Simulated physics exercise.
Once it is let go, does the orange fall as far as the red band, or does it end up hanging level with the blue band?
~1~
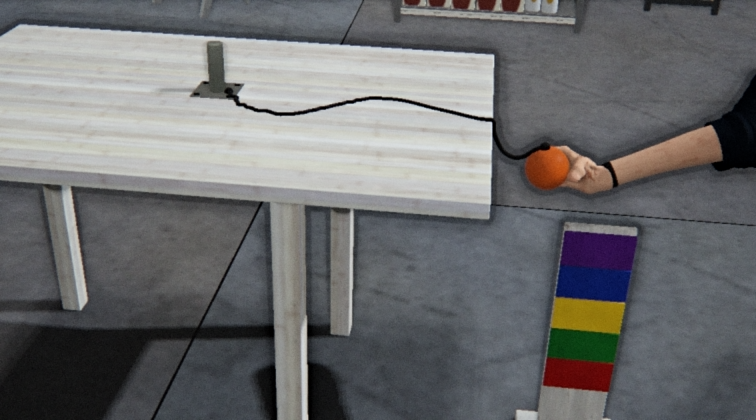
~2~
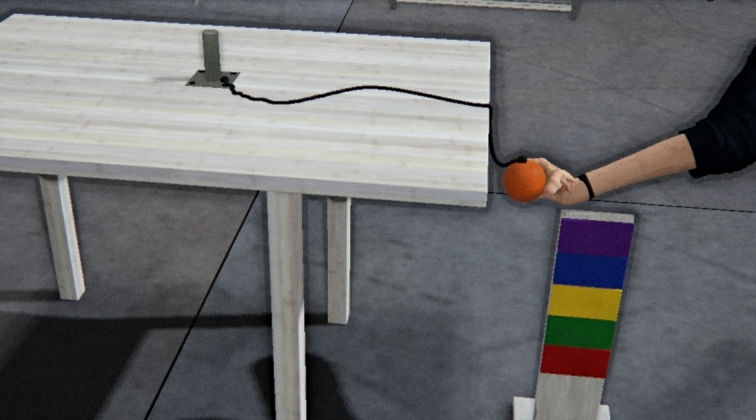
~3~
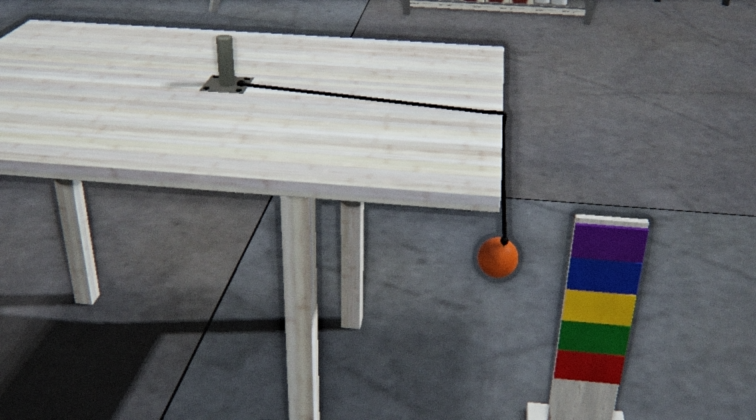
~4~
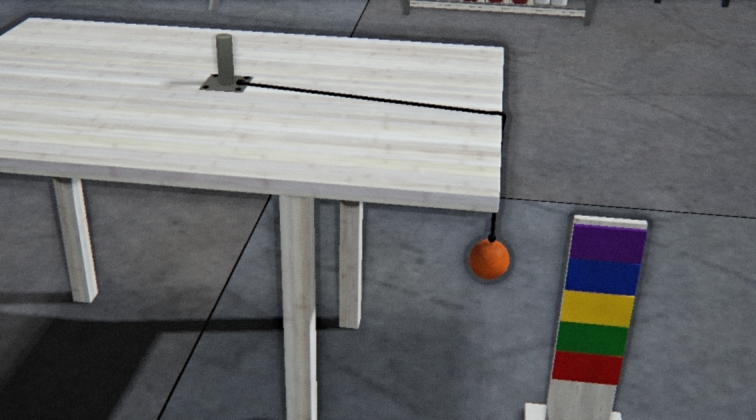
It ends up hanging from the taut cord with its middle level with the blue band.
